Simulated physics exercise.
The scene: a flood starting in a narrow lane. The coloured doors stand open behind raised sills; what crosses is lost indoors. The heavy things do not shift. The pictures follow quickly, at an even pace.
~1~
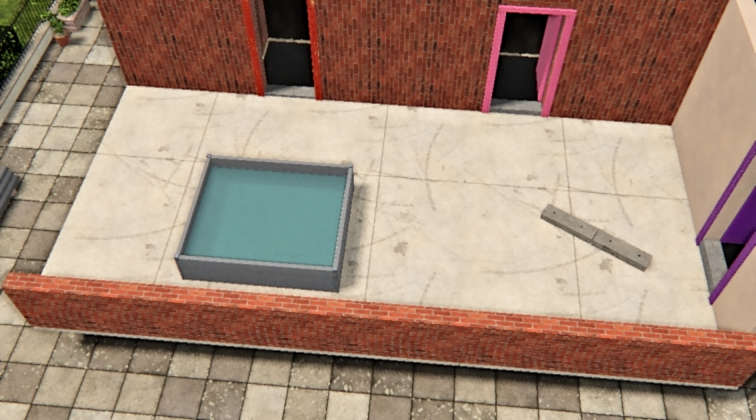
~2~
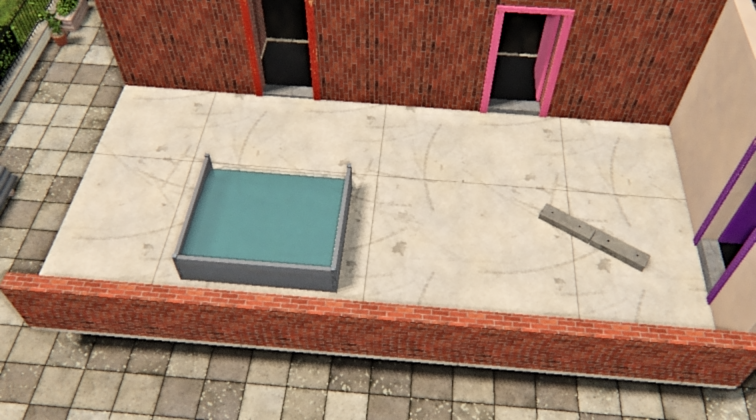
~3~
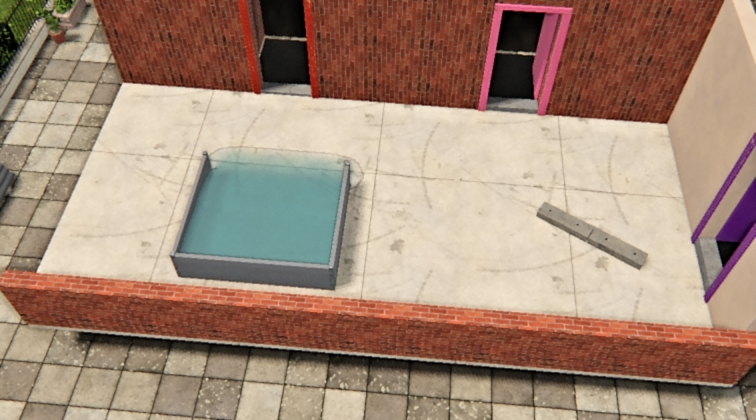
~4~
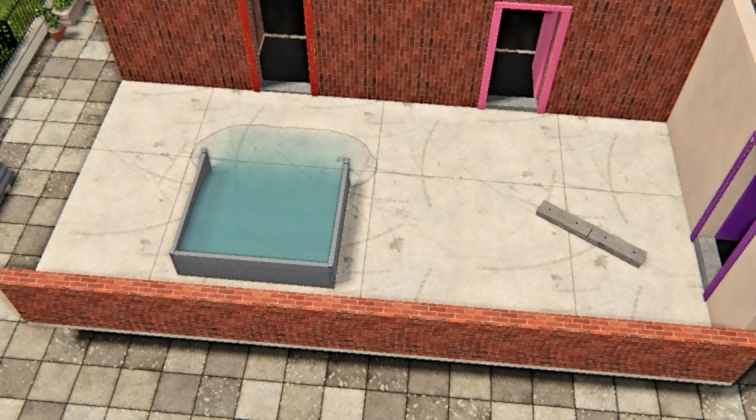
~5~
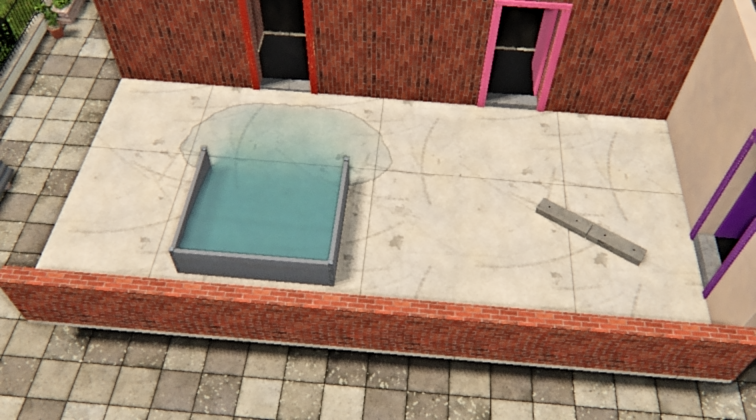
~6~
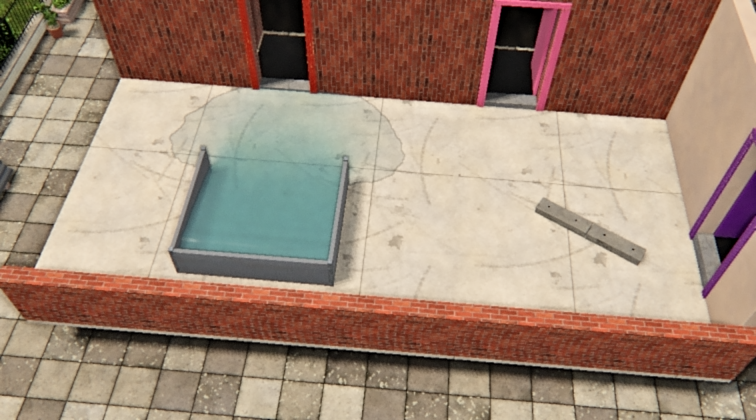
On a pale paved terrace below a brick wall with open coloured doorways, the far side of a square water tank disappeared, and water poured out through the gap, spreading across the floor behind it.
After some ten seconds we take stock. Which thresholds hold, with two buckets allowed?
In the end: The purple door stays under that; the red door takes more than that; the pink door stays under that.
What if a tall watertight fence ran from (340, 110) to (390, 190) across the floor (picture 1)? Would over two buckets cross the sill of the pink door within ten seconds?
In short: Pink door is under.
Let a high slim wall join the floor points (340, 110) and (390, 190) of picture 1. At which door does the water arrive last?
It is the one in purple.
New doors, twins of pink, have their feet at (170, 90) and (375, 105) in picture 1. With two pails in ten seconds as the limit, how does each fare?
In turn: Keeps below it, is over.
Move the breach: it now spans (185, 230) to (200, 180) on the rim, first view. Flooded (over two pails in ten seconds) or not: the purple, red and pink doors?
The purple door lets less in, the red door keeps below it, the pink door takes less.
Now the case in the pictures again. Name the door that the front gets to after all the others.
The purple one.
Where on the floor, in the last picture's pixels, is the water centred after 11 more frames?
Near (294, 155).
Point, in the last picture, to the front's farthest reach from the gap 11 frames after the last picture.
Near (525, 112).
A moment on, water covers 20 % of the floor; the purple door not reached, the red door over two buckets in, the pink door not reached.
Next, water covers 25 % of the floor; the purple door not reached, the red door far over two buckets in, the pink door wet at the sill, nothing in.
Then, water covers 45 % of the floor; the purple door not reached, the red door far over two buckets in, the pink door wet at the sill, nothing in.
Later, water covers 60 % of the floor; the purple door wet at the sill, nothing in, the red door far over two buckets in, the pink door wet at the sill, nothing in.
In the end, water covers 70 % of the floor; the purple door wet at the sill, nothing in, the red door far over two buckets in, the pink door wet at the sill, nothing in.
